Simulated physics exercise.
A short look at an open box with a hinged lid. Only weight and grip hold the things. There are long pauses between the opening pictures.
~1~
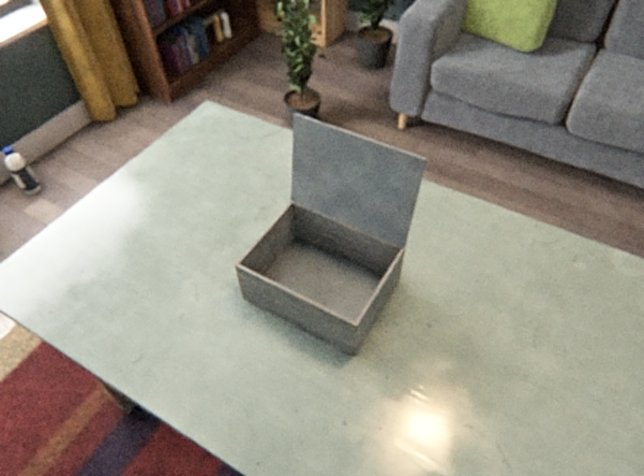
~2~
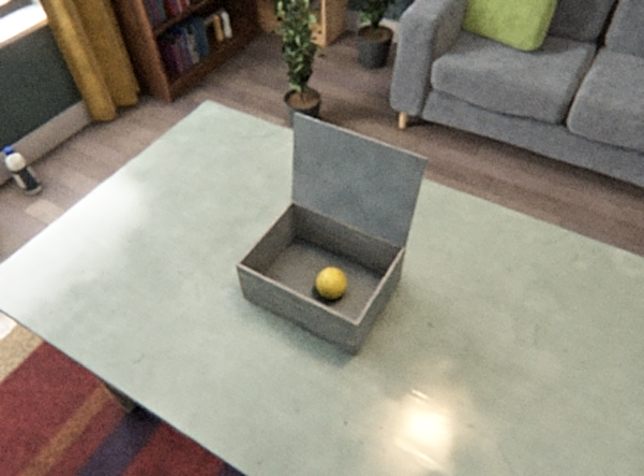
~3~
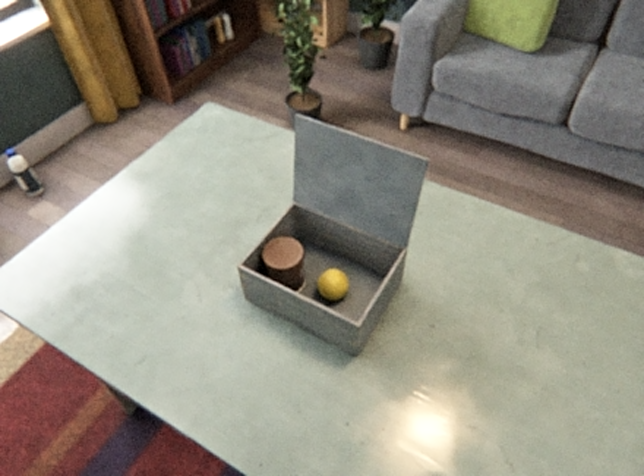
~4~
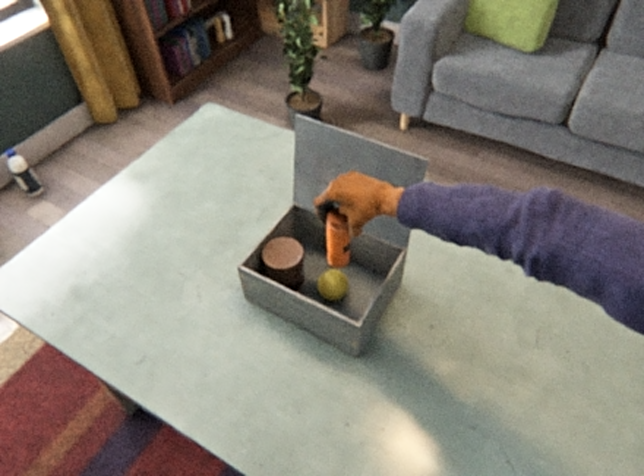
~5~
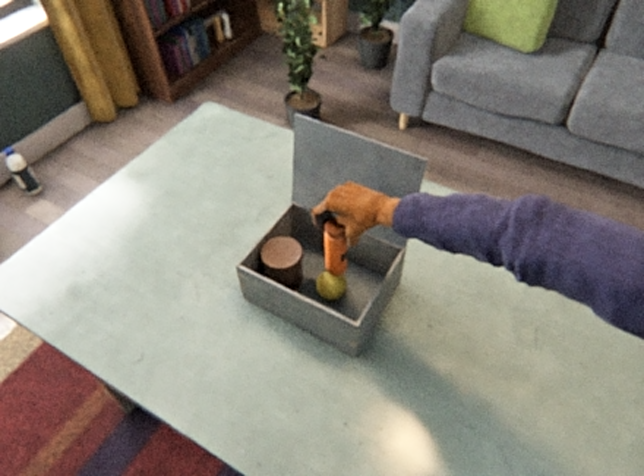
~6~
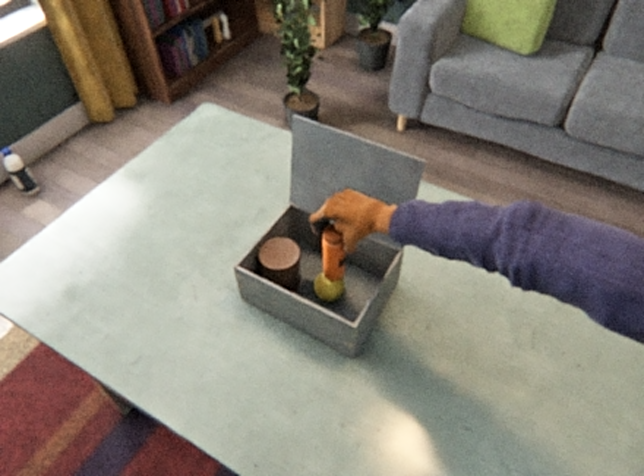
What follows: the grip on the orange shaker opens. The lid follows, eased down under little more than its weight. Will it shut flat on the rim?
Here the lid closes.
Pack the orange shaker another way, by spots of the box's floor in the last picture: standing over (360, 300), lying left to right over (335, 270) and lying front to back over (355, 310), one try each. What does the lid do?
In the first case it stays ajar; in the second case it closes; in the third case it sits on the rim.
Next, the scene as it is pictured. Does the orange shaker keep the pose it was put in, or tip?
It ends up tilted.
Then, 0.50 s on from there, orange shaker turned 46° from how it was put near (363, 271); yellow lemon shifted a little.
Then, 1.30 s on from there, lid 78° above the rim; orange shaker turned 47° from how it was put near (364, 273); yellow lemon shifted about its own width.
Then, 1.80 s on from there, lid 42° above the rim; orange shaker turned 50° from how it was put near (363, 274); yellow lemon shifted about its own width.
Then, 2.20 s on from there, lid 2° above the rim; orange shaker turned 57° from how it was put near (361, 276); yellow lemon shifted about its own width.
In the end, lid shut; toppled in the box, orange shaker; moved from the start, yellow lemon; brown tin unmoved. At the end, from the last picture's camera, orange shaker near (354, 284).
